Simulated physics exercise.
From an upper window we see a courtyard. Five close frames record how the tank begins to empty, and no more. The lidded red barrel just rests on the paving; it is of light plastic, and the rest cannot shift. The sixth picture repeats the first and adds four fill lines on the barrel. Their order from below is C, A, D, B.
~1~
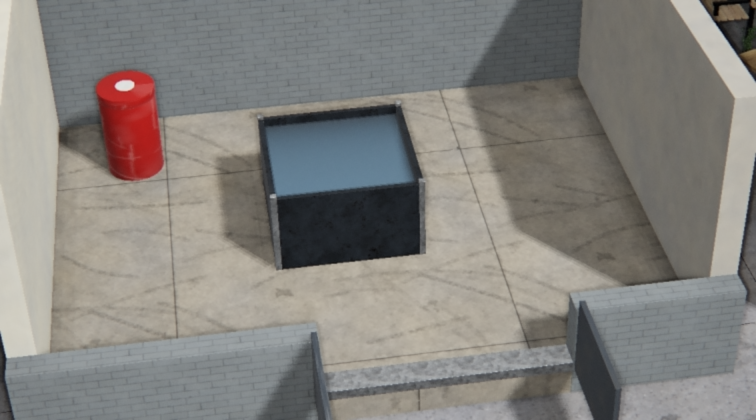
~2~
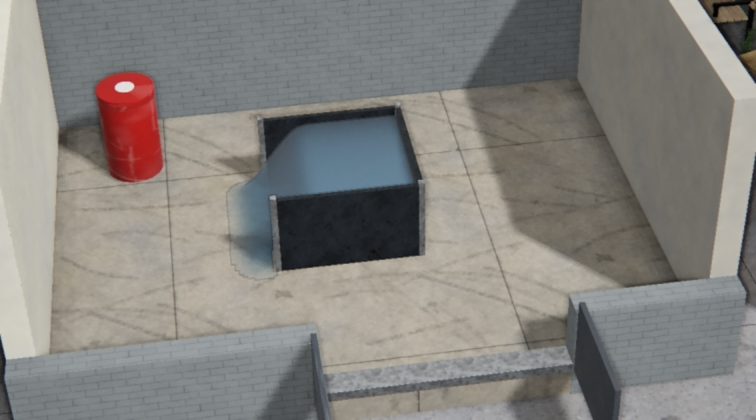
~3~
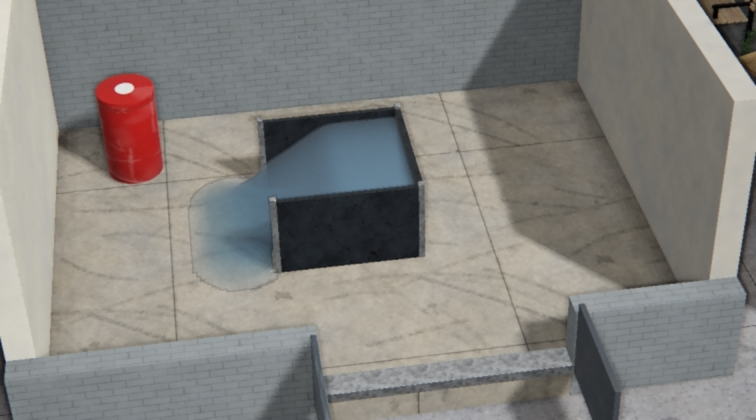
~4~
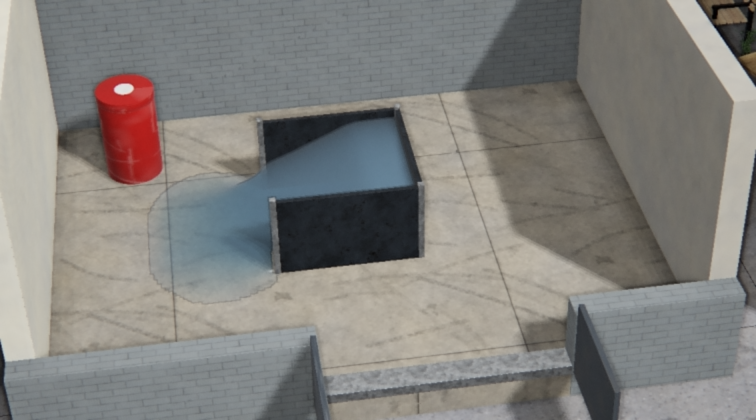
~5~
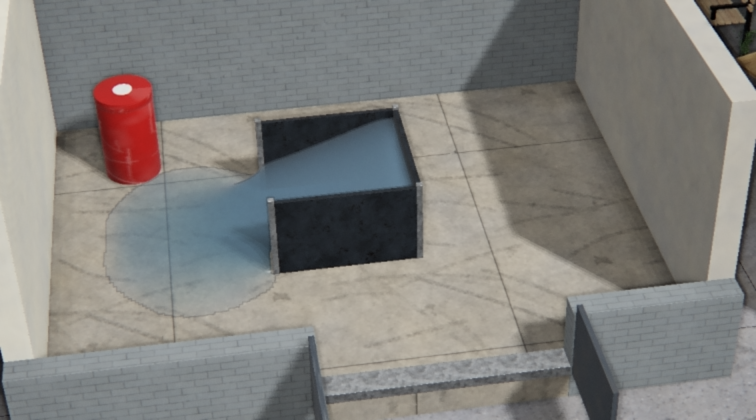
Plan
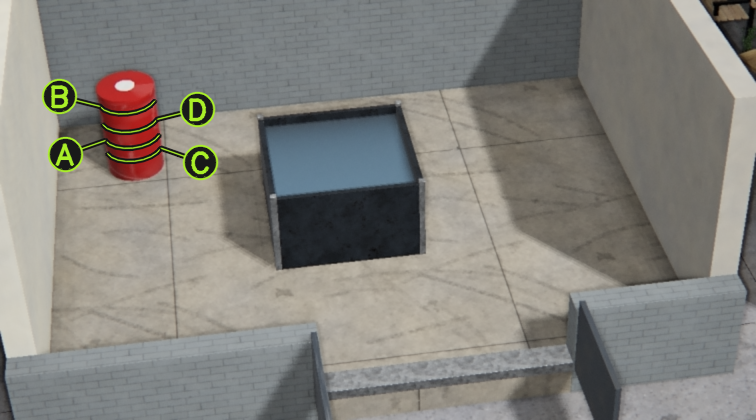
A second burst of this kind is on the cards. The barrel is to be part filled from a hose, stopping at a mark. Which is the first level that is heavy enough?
Mark C just does it.
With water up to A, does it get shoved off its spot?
No, not at all.
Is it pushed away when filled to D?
No.
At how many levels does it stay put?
All of the four.
On the marked copy, A at (132, 148); B at (127, 113); C at (134, 161); D at (130, 132); from the bottom up C, A, D, B.
If A is chosen, it does not move.
If B is chosen, it does not move.
If C is chosen, it does not move.
If D is chosen, it does not move.
